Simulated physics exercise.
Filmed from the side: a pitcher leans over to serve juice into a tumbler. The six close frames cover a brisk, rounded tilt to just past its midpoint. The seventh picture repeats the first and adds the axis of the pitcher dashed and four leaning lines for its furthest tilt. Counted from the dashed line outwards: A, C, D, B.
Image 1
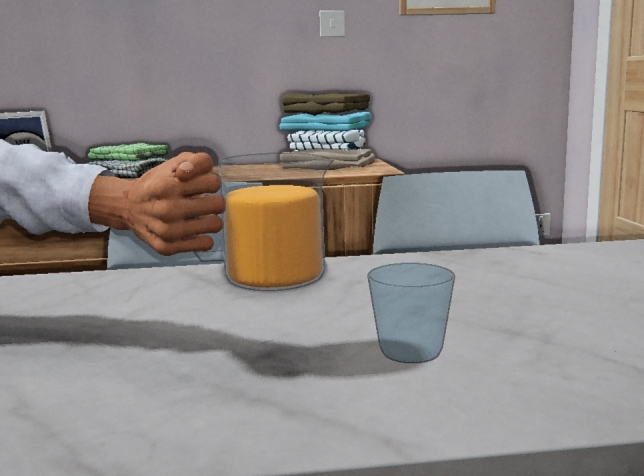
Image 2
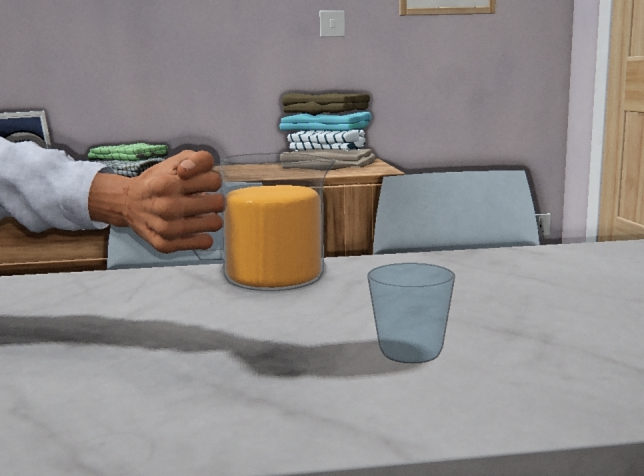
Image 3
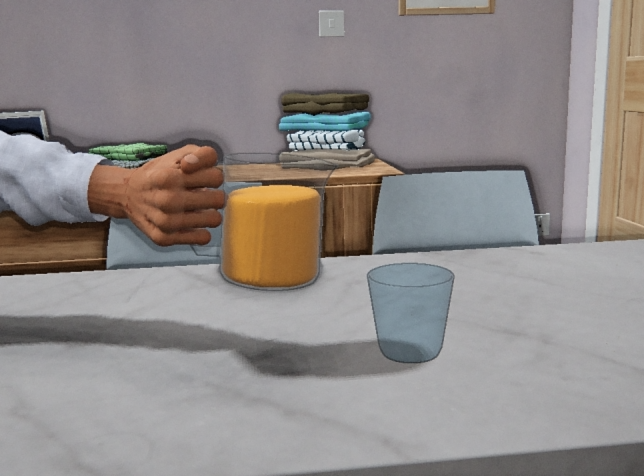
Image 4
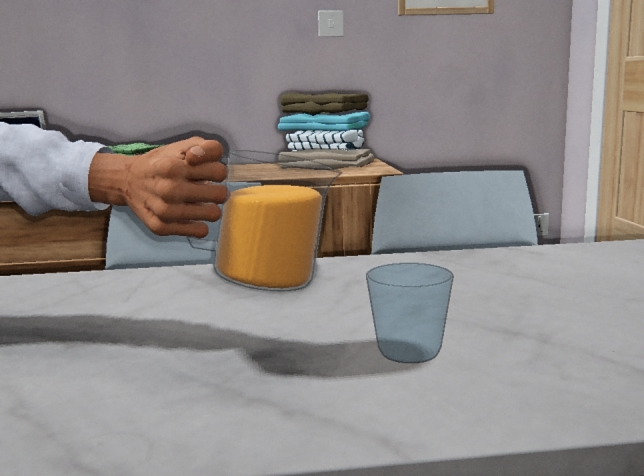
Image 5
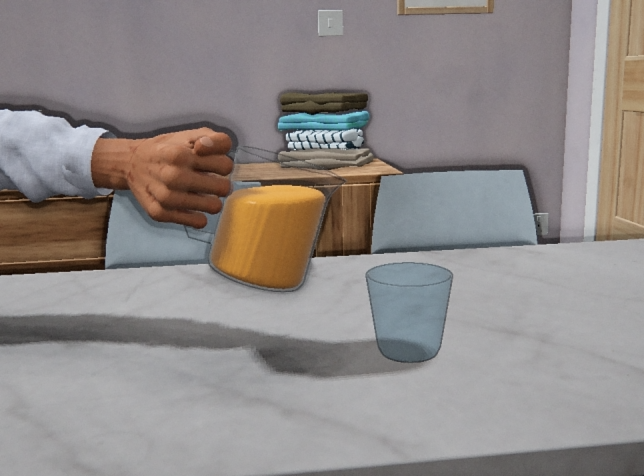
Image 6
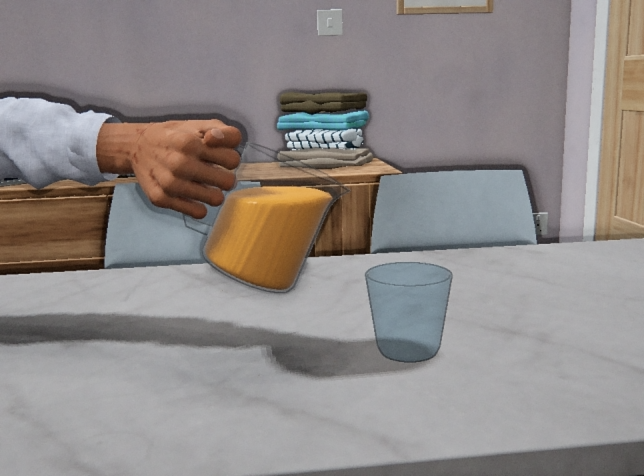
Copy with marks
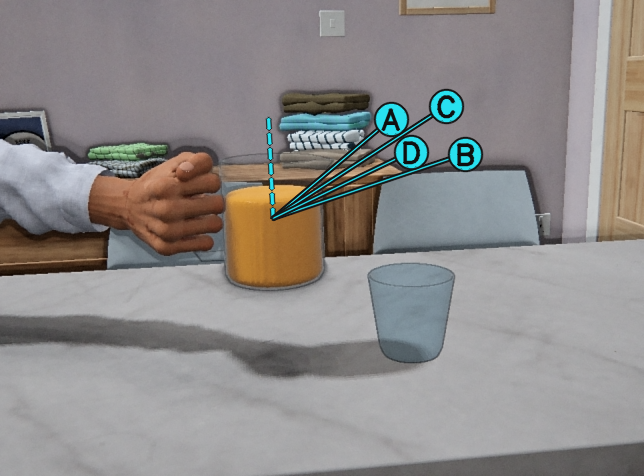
A hand holds a pitcher of orange juice upright, then tilts it rightward toward a tumbler.
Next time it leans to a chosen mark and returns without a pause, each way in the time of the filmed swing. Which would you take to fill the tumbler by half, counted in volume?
Use tilt C.
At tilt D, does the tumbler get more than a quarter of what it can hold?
Yes.
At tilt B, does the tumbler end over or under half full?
Over half.
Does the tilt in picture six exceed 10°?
Yes, it does.
On the marked copy, A at (378, 129); B at (449, 158); C at (431, 115); D at (395, 159).
For tilt A, the tumbler ends with about 28 % of what it can hold.
For tilt B, the tumbler ends with about 86 % of what it can hold; 4 % of the juice is spilt.
For tilt C, the tumbler ends with about 47 % of what it can hold.
For tilt D, the tumbler ends with about 70 % of what it can hold.
